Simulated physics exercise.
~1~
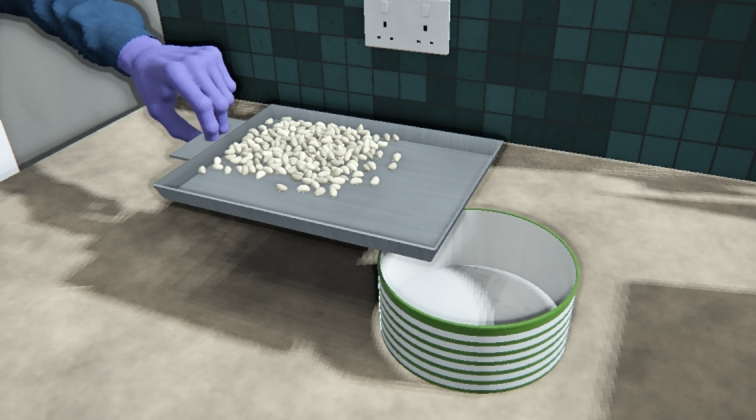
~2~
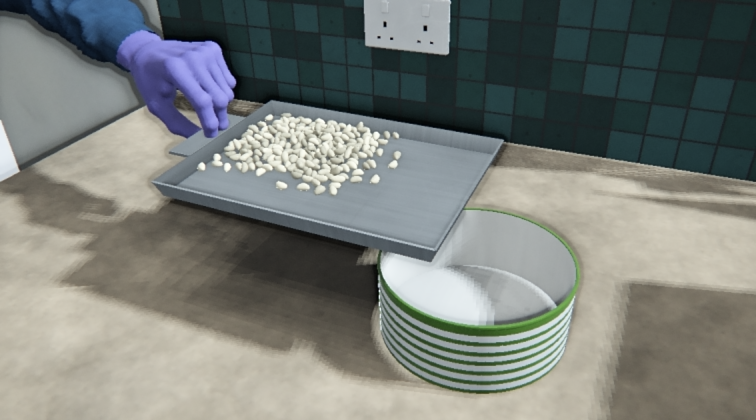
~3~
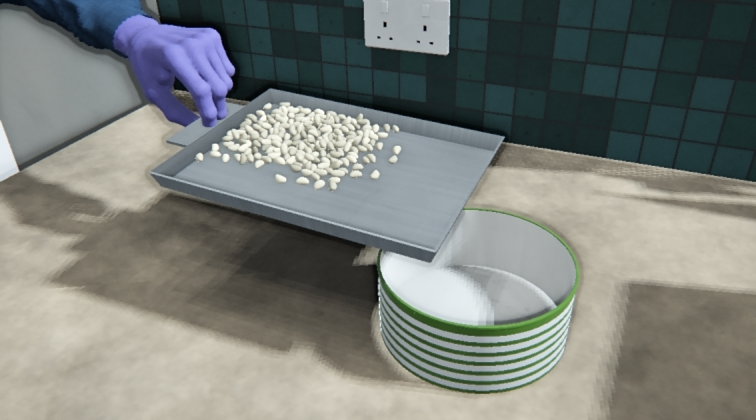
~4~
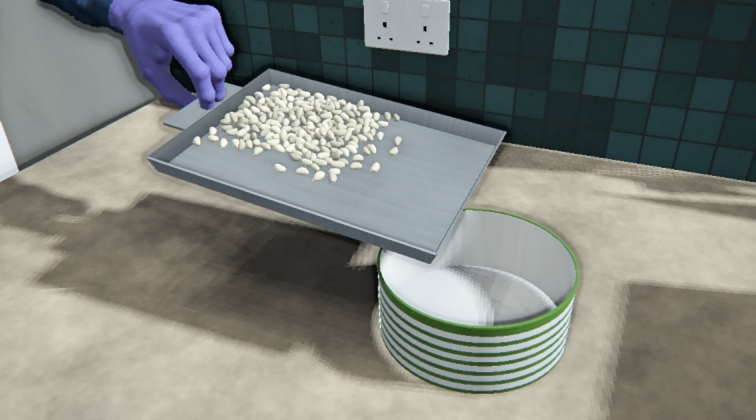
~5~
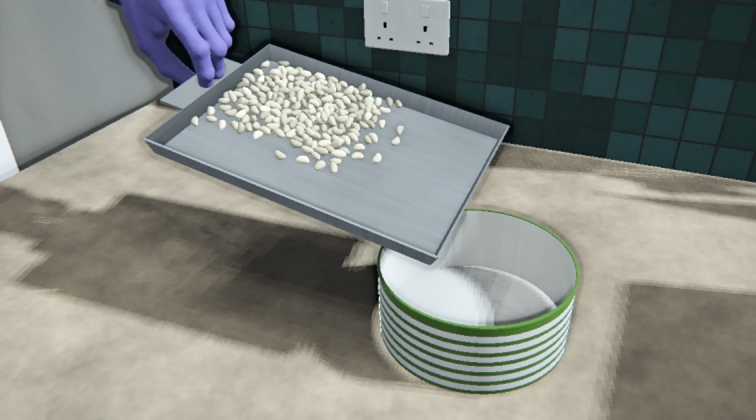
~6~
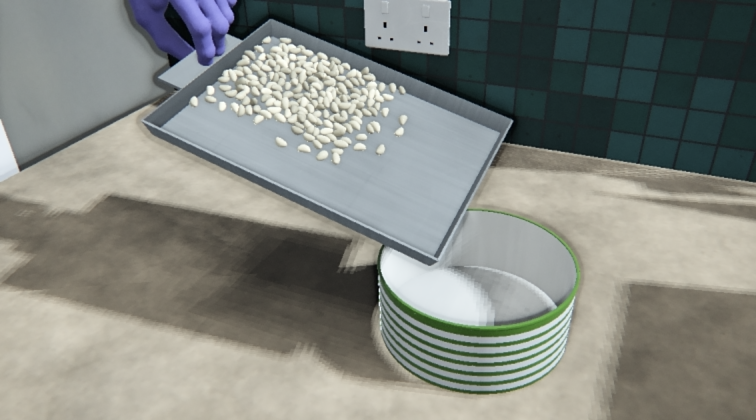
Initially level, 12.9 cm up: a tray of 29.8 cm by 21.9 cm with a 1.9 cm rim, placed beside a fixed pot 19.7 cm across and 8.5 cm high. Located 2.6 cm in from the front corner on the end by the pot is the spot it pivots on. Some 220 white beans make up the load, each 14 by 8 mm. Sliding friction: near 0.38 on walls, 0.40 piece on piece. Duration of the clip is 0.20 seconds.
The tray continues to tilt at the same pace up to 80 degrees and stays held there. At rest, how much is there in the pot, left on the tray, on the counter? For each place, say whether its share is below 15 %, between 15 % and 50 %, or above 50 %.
One by one: Pot: It's going to get a solid slice of the load, tray: It's going to get a small sliver of the load, counter: It's going to get the main portion of the load.
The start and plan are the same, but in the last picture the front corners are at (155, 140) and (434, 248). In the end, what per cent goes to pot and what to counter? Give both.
Split: Pot = 70, counter = 25.
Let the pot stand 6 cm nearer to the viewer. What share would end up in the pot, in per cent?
Near 95 per cent in that case.
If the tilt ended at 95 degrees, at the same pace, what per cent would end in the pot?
Roughly 40 %.
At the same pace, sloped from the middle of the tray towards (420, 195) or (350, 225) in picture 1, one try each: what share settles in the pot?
First try: Around 65 percent; second try: Around 10 percent.
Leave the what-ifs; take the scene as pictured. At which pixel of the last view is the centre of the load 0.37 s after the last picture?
Look about (425, 160) in the last view.
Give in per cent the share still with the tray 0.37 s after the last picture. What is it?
It comes to near 100 per cent.
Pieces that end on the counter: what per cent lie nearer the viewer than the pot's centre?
Share: Some 100 %.
Then, 0.22 s after the last picture, tilt 51 degrees; the tray holds 100 %, the pot 0 %.
Then, 0.37 s after the last picture, tilt 71 degrees; the tray holds 100 %, the pot 0 %.
Then, 0.64 s after the last picture, tilt 80 degrees; the tray holds 5 %, the pot 40 %.
In the end, pot 40 %, tray 0 %, counter 60 %.
